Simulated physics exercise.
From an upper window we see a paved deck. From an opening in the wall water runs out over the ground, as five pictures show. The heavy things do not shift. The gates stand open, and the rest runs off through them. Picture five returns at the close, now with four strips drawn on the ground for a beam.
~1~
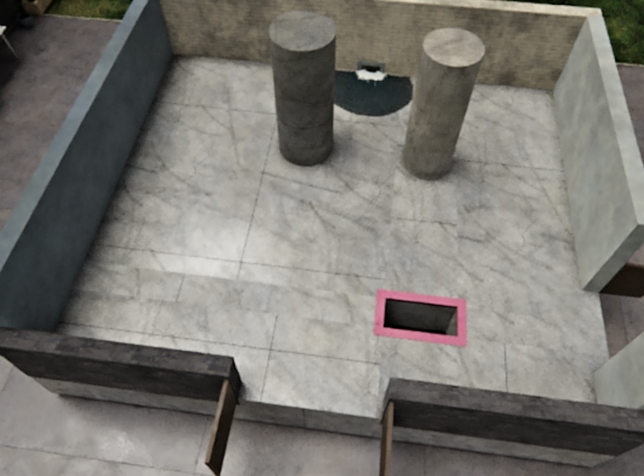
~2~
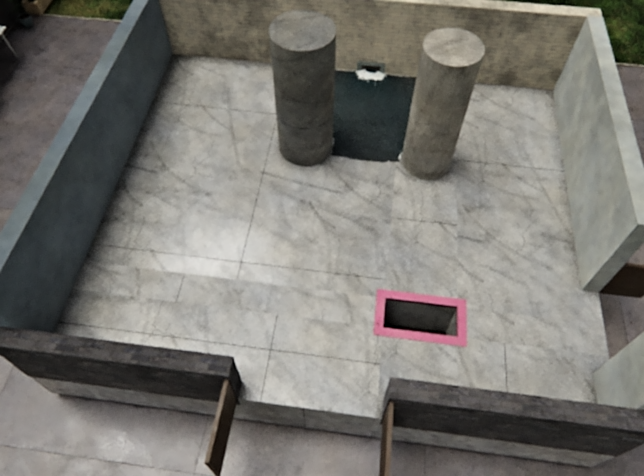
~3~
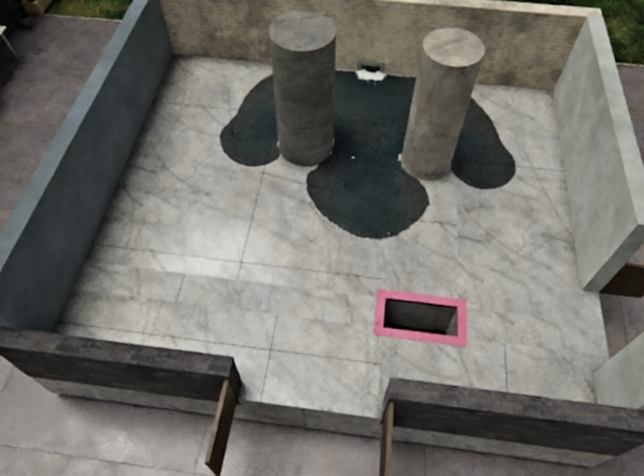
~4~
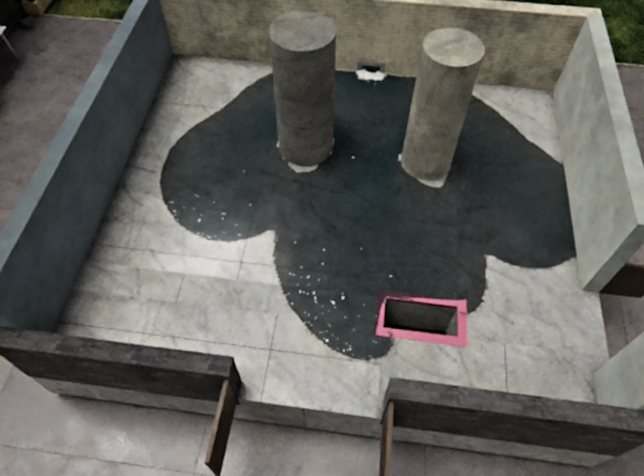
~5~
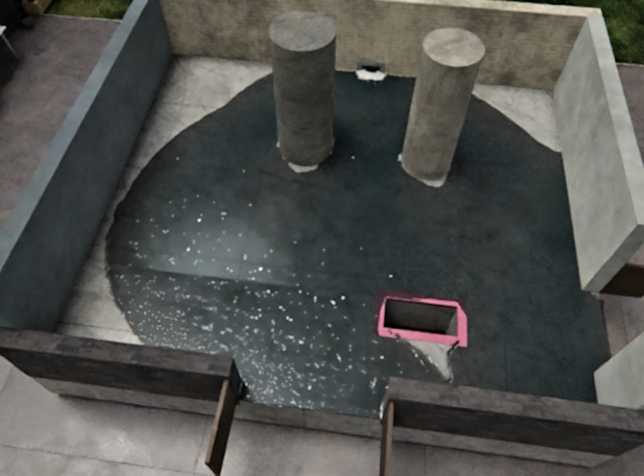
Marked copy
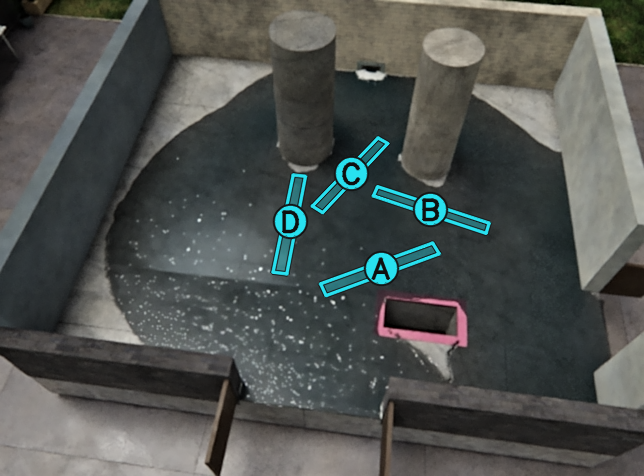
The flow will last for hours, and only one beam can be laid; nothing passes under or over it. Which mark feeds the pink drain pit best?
D is best.
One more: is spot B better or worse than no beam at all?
It is worse.
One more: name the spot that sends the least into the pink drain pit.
A.
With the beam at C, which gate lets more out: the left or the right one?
The left gate.
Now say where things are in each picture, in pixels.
Outfall at (371, 68); pink drain pit at (421, 317); open gate at (587, 330); open gate at (312, 390); water covers 4 % of the ground and shows as far out as (357, 110); pink drain pit still dry.
Water covers 12 % of the ground and shows as far out as (340, 152); pink drain pit still dry.
Water covers 24 % of the ground and shows as far out as (385, 230); pink drain pit still dry.
Water covers 50 % of the ground and shows as far out as (375, 347); pink drain pit taking water.
Water covers 76 % of the ground and shows as far out as (574, 368); pink drain pit taking water.
On the marked copy, A from (323, 289) to (435, 248); B from (375, 191) to (487, 228); C from (317, 209) to (382, 140); D from (279, 273) to (299, 175).
If A is chosen, about 11 % of the stream runs into the pink drain pit, about 89 % out by the gates.
If B is chosen, about 22 % of the stream runs into the pink drain pit, about 78 % out by the gates.
If C is chosen, about 22 % of the stream runs into the pink drain pit, about 77 % out by the gates.
If D is chosen, about 30 % of the stream runs into the pink drain pit, about 70 % out by the gates.
